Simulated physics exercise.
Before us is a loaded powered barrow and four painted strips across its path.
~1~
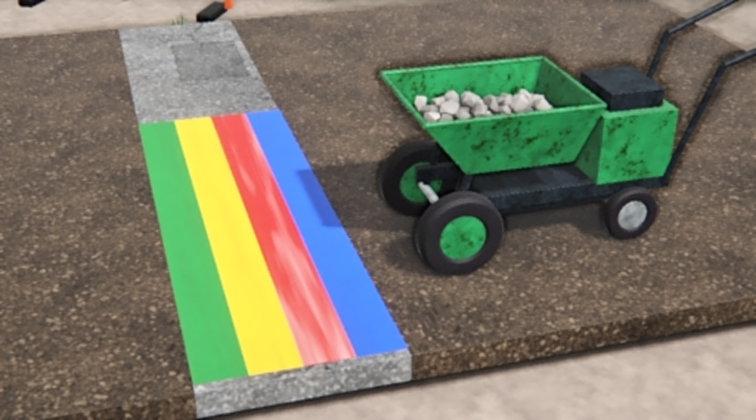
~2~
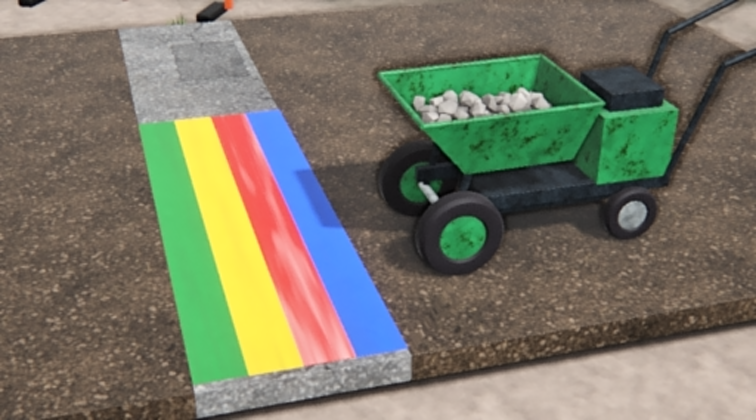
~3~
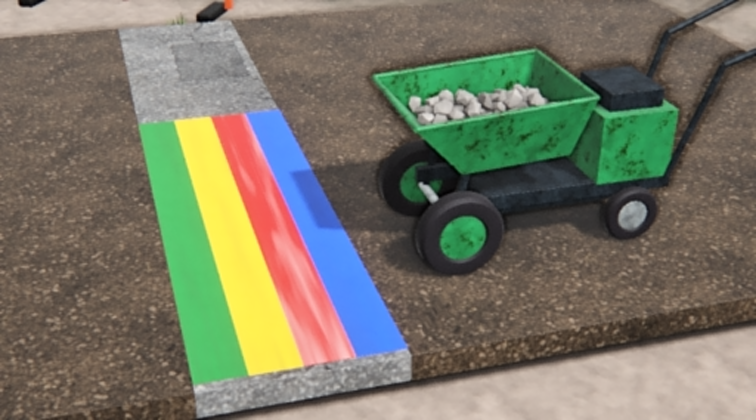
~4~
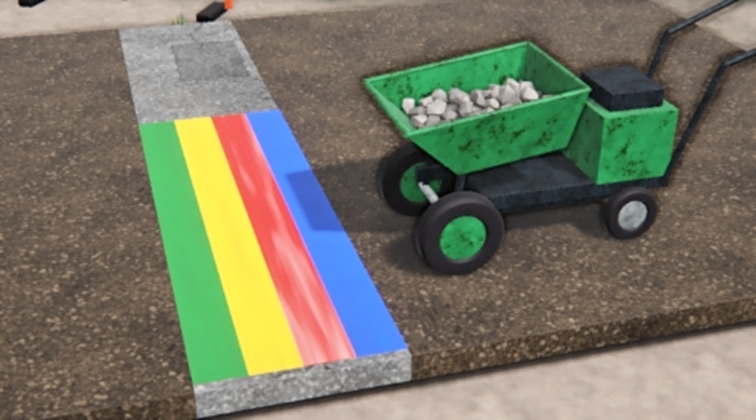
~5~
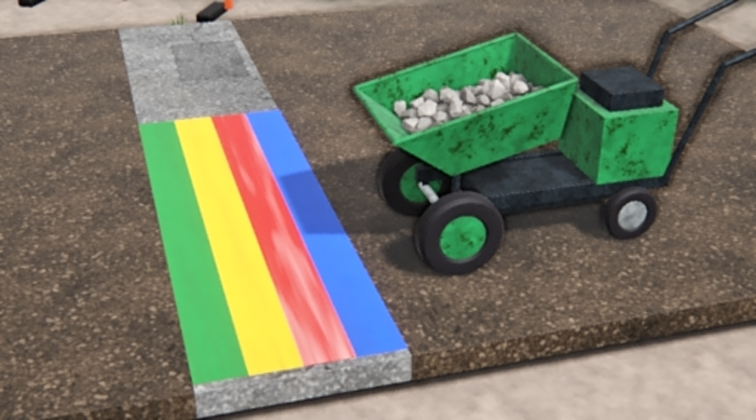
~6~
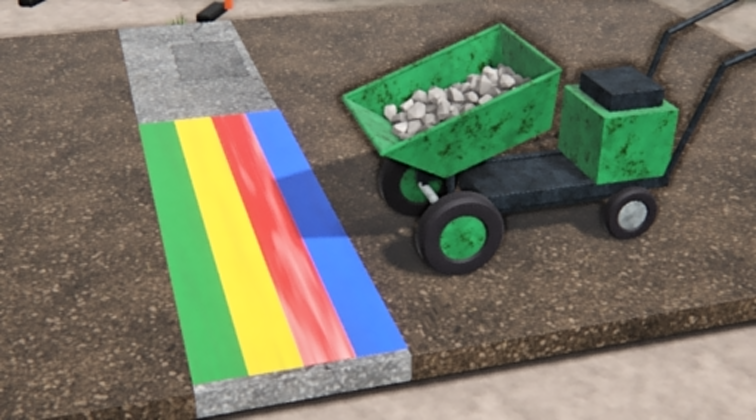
To begin with, a green powered barrow loaded with pale broken stones stands with its skip level, beside green, yellow, red and blue painted strips. The skip then tilts gradually, its left lip lowering and its right end rising, while the stones stay inside and the wheels remain still.
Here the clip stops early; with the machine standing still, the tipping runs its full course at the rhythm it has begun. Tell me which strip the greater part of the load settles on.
The greater part settles on the red strip.
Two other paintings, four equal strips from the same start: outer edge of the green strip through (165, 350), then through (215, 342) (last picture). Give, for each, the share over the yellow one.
Roughly 20 percent first, then roughly 30 percent.
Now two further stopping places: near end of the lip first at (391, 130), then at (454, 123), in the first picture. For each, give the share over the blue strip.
That would be roughly 0 in a hundred and then roughly 30 in a hundred.
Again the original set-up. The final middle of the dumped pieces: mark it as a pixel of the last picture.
Close to (271, 258), more or less.
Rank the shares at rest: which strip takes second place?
That would be that yellow strip.
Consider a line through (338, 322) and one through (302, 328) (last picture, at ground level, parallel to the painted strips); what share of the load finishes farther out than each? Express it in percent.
Close to 70 and 40 per cent respectively.
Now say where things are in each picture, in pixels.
In the first picture, lip of the skip near (425, 126), level; top of the load near (479, 108), broken stones; blue strip near (363, 314); red strip near (314, 321); yellow strip near (263, 329); green strip near (211, 338).
In the second picture, lip of the skip near (423, 127), level; top of the load near (477, 108).
In the third picture, lip of the skip near (417, 130), tipped barely; top of the load near (498, 108).
In the fourth picture, lip of the skip near (407, 135), tipped a little; top of the load near (507, 110).
In the fifth picture, lip of the skip near (396, 143), tipped a little; top of the load near (512, 98).
In the sixth picture, lip of the skip near (383, 153), tipped clearly; top of the load near (501, 92); blue strip near (363, 314); red strip near (314, 321); yellow strip near (263, 329); green strip near (211, 338).
Shortly afterwards, skip tipped steeply; the whole lot in the skip.
Next, skip tipped right over; the bulk in the skip; near a quarter over the red strip; only a few over the yellow strip.
Some moments later, skip tipped right over; near a quarter in the skip; only a few over the blue strip; near half over the red strip; near a quarter over the yellow strip; a little over the green strip; only a few off the paint.
In the end, skip tipped right over; near a quarter in the skip; only a few over the blue strip; near half over the red strip; near a quarter over the yellow strip; a little over the green strip; only a few off the paint.
